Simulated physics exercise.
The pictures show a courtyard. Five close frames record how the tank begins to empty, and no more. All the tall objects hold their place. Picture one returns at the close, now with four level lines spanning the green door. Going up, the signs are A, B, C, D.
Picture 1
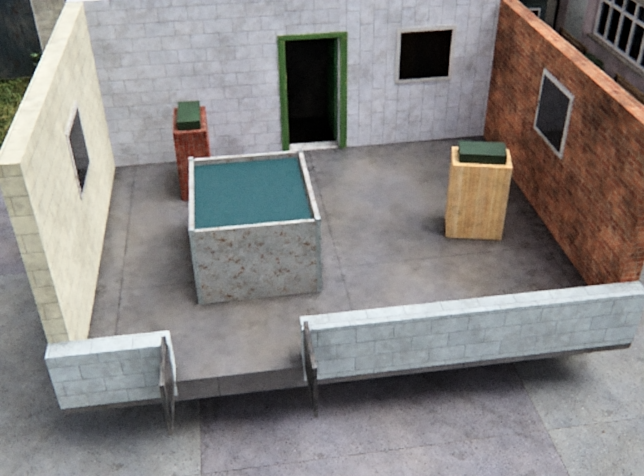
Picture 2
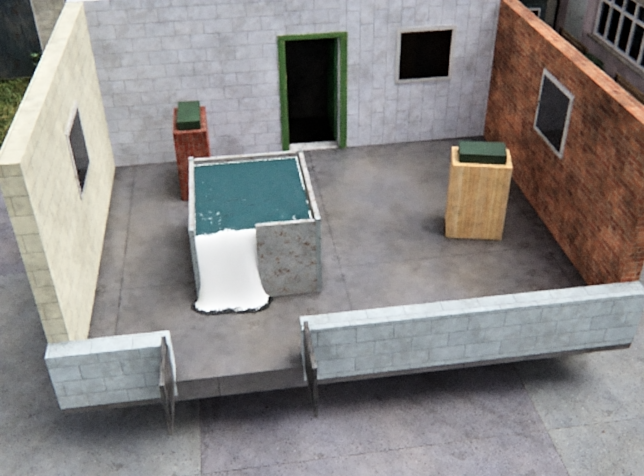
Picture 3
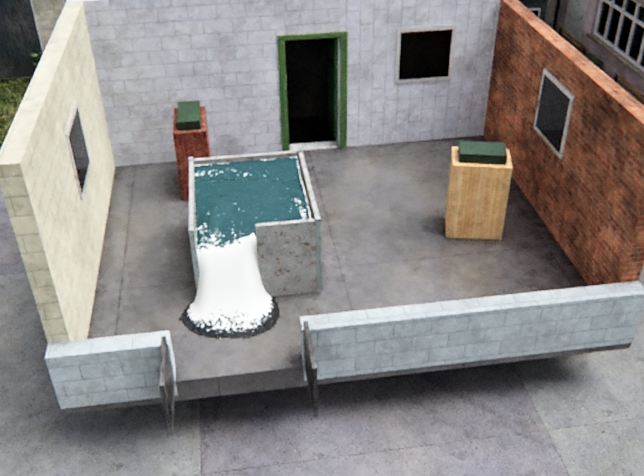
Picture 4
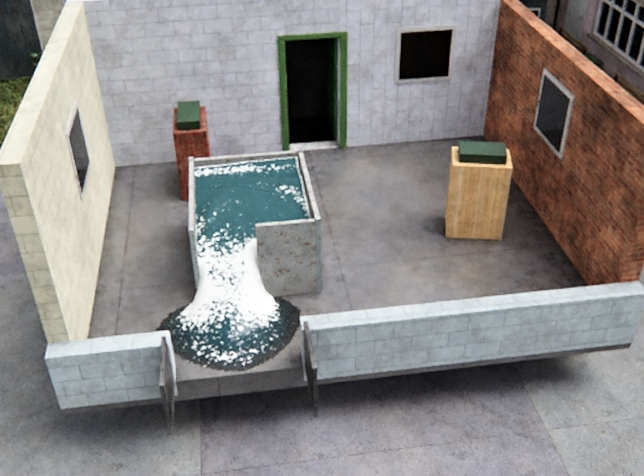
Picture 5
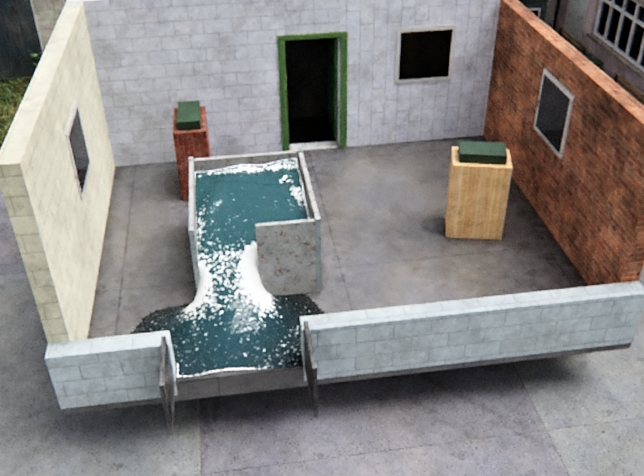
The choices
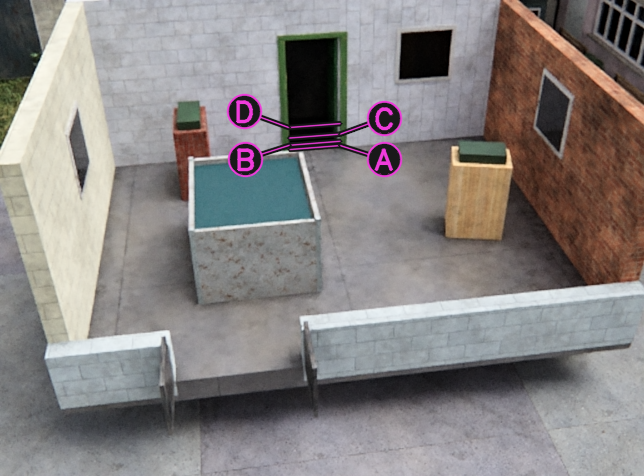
In a walled courtyard, water pours from a raised tank and spreads across the ground toward the front opening.
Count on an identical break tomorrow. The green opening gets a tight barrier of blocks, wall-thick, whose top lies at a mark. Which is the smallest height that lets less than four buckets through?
Take A.
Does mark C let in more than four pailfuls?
No, that is safe.
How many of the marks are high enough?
All of them.
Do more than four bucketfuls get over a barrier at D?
No, that is safe.
In magenta, A at (315, 147); B at (315, 143); C at (314, 136); D at (314, 125); from the bottom up A, B, C, D.
With A, nothing gets over.
With B, nothing gets over.
With C, nothing gets over.
With D, nothing gets over.
